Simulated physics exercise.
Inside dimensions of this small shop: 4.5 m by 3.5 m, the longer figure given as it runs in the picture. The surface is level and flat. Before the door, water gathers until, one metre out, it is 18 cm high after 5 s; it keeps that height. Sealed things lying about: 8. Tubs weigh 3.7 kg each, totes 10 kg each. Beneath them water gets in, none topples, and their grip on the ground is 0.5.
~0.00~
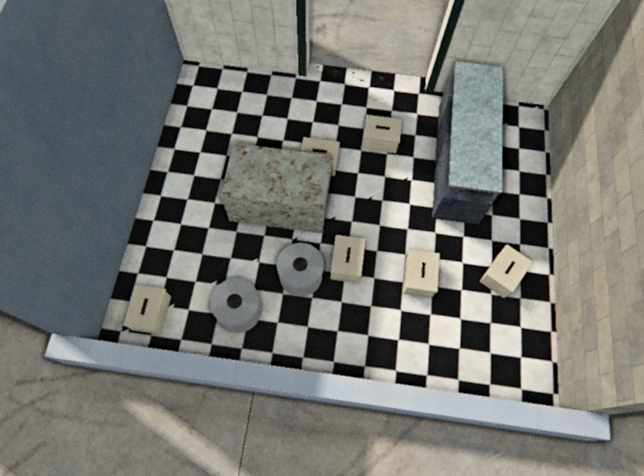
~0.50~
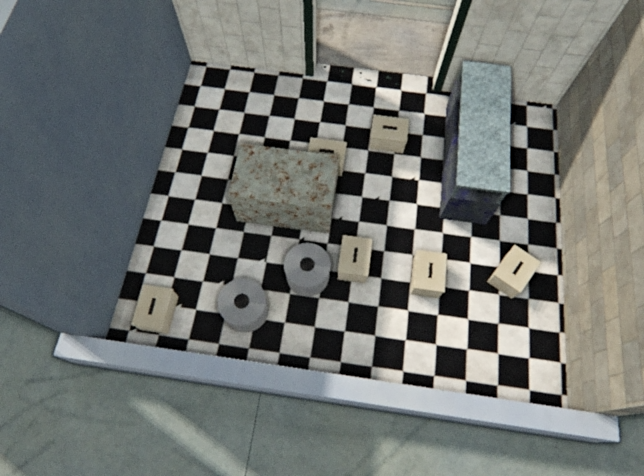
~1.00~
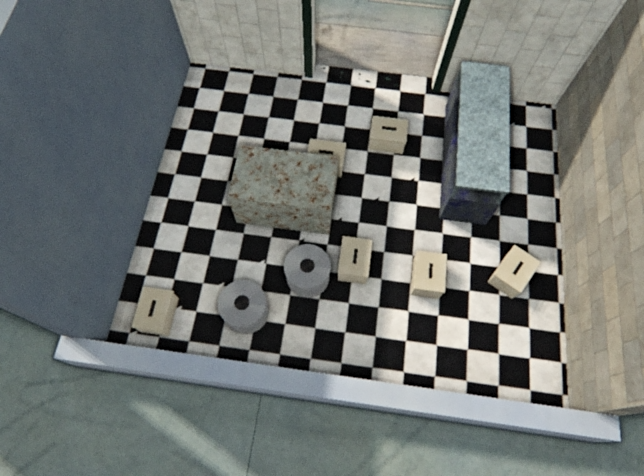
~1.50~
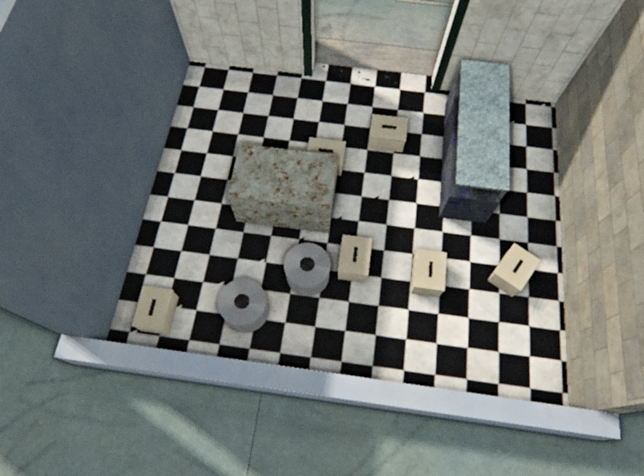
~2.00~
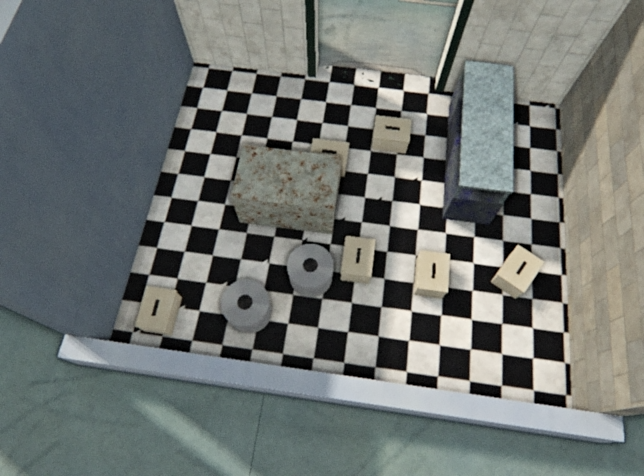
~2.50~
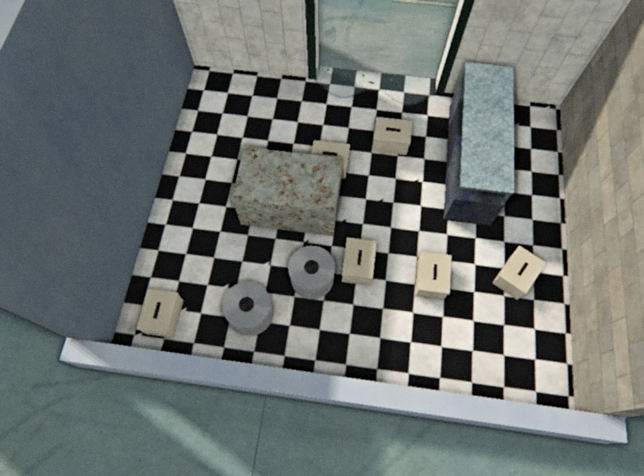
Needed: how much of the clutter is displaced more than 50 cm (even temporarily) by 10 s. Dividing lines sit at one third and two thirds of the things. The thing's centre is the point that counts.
It ends up in the central band.
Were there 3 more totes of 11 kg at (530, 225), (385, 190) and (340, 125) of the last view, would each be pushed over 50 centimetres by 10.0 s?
So, in the order asked, it's not far enough, too far and too far.
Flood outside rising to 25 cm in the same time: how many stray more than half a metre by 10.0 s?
Then it comes to 6.
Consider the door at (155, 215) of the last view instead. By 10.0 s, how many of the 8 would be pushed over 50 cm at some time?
Then the count would be 2.
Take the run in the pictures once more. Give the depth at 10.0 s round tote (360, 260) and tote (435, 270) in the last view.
Some 8 cm at the first, some 7 cm at the second.
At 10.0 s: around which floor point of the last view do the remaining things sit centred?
The centre is close to (332, 296).
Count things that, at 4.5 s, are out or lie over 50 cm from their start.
It comes to 0.
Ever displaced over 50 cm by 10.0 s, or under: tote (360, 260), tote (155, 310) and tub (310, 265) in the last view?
In turn: Above the mark, below the mark, above the mark.
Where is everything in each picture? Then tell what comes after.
A tub at (300, 264), on the bottom; a tote at (145, 307) rests on the ground; water covers 0.0 m2; 0 of 8 have shifted, in the first frame.
A tub at (307, 265), on the bottom; a tote at (152, 307), on the bottom; 0.0 m2 under water; 0 of 8 have shifted, in the second frame.
A tub at (307, 266) rests on the ground; a tote at (153, 309) rests on the ground; water covers 0.0 m2; 0 of 8 have shifted, in the third frame.
A tub at (307, 264) rests on the ground; a tote at (153, 308), on the bottom; 0.0 m2 under water; 0 of 8 have shifted, in the fourth frame.
A tub at (310, 265) rests on the ground; a tote at (156, 308) rests on the ground; water covers 0.0 m2; 0 of 8 have shifted, in the fifth frame.
A tub at (312, 267) rests on the ground; a tote at (157, 311), on the bottom; 0.1 m2 under water; 0 of 8 have shifted, in the sixth frame.
After 3.5 s 0 of 8 are over 50 cm from their spots; 0 afloat.
After 4.5 s 0 of 8 are over 50 cm from their spots; 0 afloat.
After 7.0 s 1 of 8 are over 50 cm from their spots; 0 afloat.
After 10.0 s 4 of 8 are over 50 cm from their spots, and 4 have been at some point; 6 afloat.
